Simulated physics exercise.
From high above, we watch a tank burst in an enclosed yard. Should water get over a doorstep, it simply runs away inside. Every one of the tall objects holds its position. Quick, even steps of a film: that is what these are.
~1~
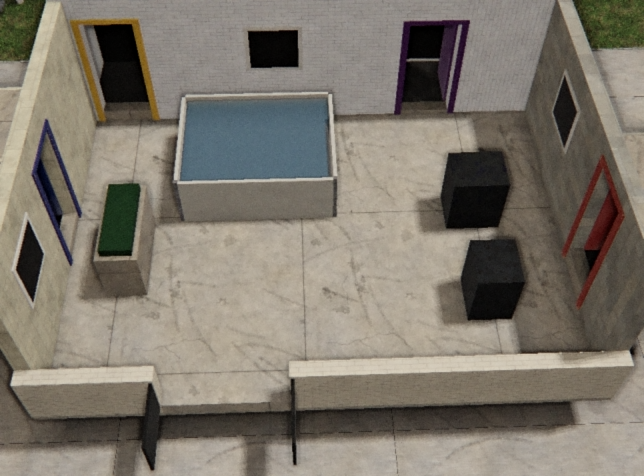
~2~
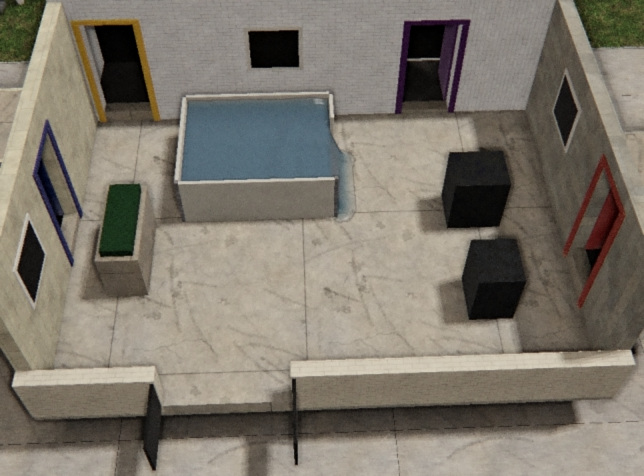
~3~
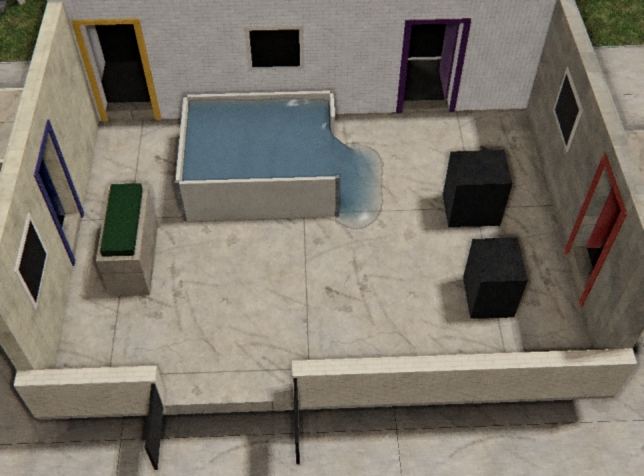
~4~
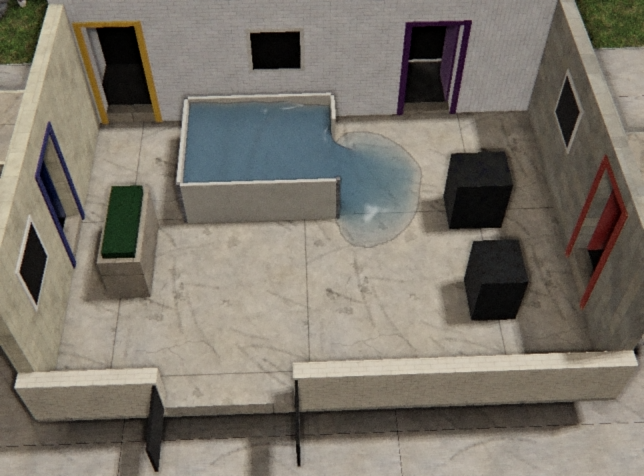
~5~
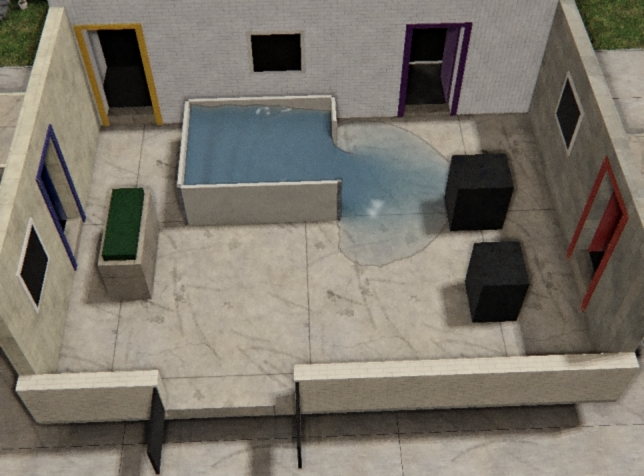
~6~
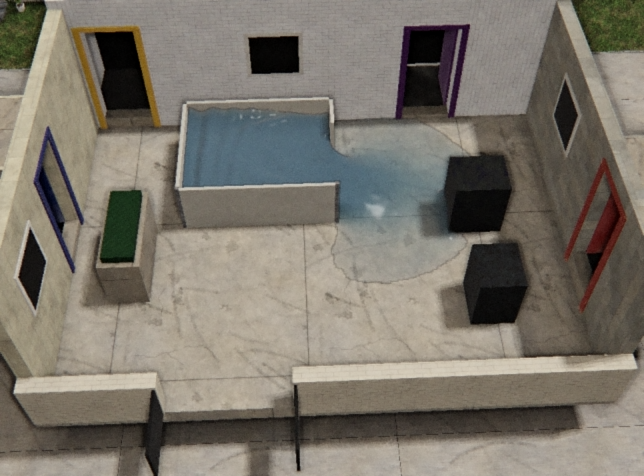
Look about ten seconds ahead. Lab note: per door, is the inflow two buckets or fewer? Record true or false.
Blue door true; red door true; yellow door true; purple door false.
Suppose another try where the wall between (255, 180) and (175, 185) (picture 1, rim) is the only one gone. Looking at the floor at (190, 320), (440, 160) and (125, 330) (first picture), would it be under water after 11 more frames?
One by one: Waterlogged; unsoaked; waterlogged.
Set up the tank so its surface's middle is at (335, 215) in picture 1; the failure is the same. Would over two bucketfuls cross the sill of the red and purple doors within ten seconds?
My reading: The red one is over, the purple one is over.
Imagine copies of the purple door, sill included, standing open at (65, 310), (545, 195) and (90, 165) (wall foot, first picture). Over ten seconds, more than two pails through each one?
First crosses the line, second crosses the line, third stays short of it.
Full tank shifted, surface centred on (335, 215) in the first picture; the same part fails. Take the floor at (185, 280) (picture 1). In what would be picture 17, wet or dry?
That patch would be not reached, I'd say.
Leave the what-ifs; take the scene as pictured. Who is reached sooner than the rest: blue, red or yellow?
The red door.
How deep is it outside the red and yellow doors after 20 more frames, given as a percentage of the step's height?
The first sits near 80 in a hundred and the second near 0 in a hundred.
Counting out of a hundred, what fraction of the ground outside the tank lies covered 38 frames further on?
That should be about 80 %.
A moment on, water covers 30 % of the floor; the blue door not reached, the red door wet at the sill, nothing in, the yellow door not reached, the purple door under two buckets in.
Next, water covers 40 % of the floor; the blue door not reached, the red door wet at the sill, nothing in, the yellow door not reached, the purple door under two buckets in.
Then, water covers 55 % of the floor; the blue door not reached, the red door under two buckets in, the yellow door not reached, the purple door over two buckets in.
Later, water covers 80 % of the floor; the blue door not reached, the red door under two buckets in, the yellow door wet at the sill, nothing in, the purple door far over two buckets in.
In the end, water covers 100 % of the floor; the blue door wet at the sill, nothing in, the red door under two buckets in, the yellow door wet at the sill, nothing in, the purple door far over two buckets in.
